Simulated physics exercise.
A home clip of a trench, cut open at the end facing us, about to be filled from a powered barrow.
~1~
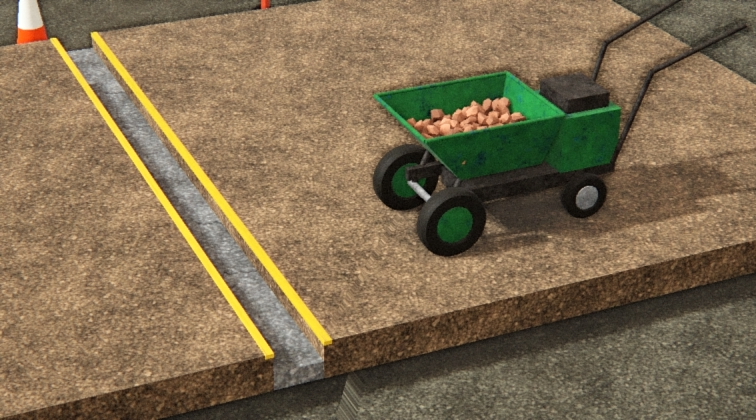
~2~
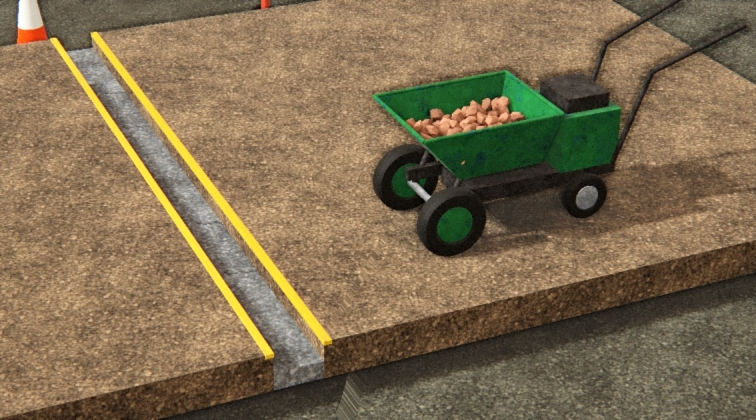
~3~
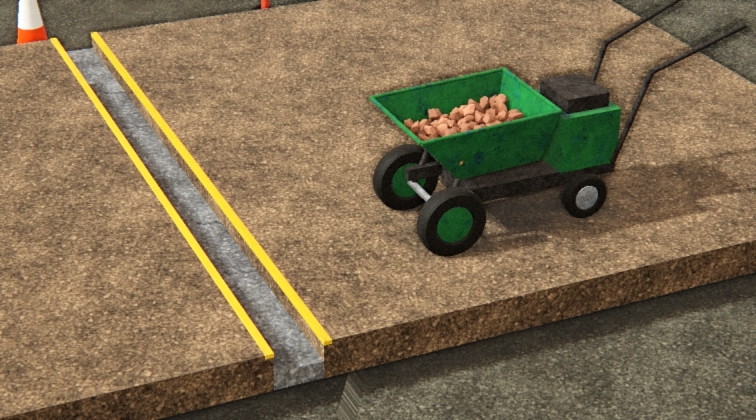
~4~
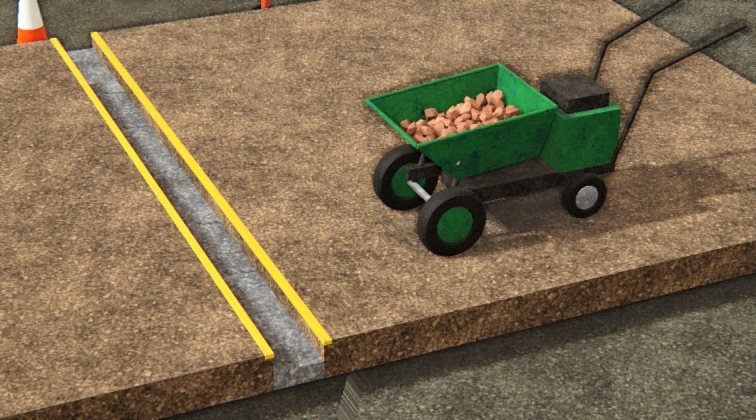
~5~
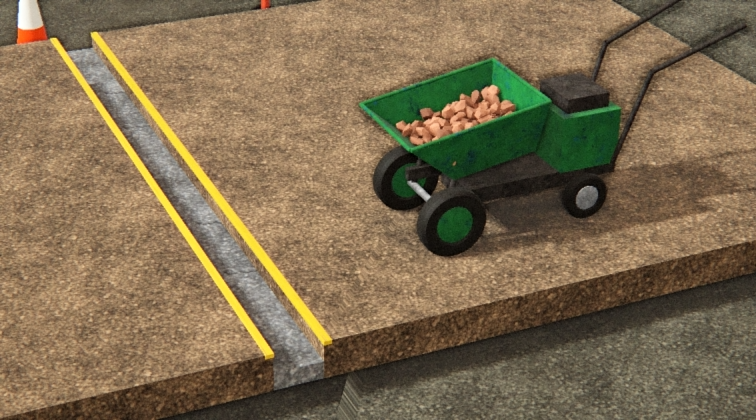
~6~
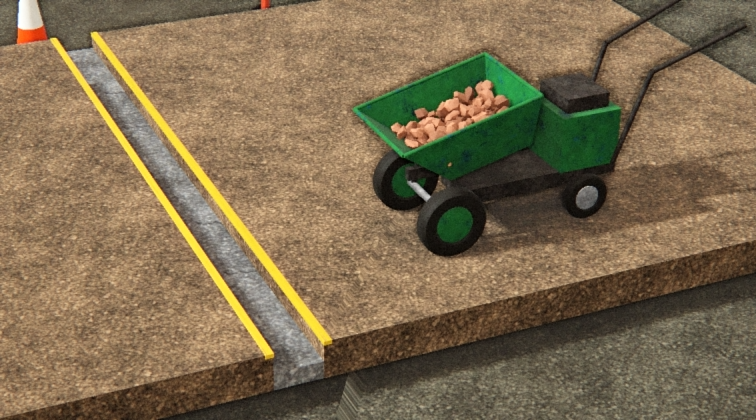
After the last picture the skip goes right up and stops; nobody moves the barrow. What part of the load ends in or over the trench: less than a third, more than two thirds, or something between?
Between the edges lies less than a third of the load.
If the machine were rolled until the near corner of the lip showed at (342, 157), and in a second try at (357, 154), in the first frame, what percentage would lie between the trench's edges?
The first gives 80 %, the second 80 %.
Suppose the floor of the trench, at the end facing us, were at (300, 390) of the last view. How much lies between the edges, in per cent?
Close to 10 per cent.
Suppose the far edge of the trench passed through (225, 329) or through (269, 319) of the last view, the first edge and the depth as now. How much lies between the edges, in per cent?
Roughly 10 per cent, and 10 per cent.
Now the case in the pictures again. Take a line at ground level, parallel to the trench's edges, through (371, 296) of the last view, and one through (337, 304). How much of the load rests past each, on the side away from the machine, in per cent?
About 70 and 30 per cent.
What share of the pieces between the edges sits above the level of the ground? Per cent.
Roughly 0 in a hundred.
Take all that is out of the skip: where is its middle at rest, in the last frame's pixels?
At about (304, 249).
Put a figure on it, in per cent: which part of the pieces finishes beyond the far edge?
Some 0 per cent.
Shortly afterwards, skip tipped well over; the whole lot in the skip.
Next, skip tipped steeply; all but a few in the skip; a little short of the trench; only a few falling.
Some moments later, skip tipped right over; near a quarter in the skip; near two thirds short of the trench; a little in or heaped over the trench.
In the end, skip tipped right over; near a quarter in the skip; near two thirds short of the trench; a little in or heaped over the trench; none at all beyond it.
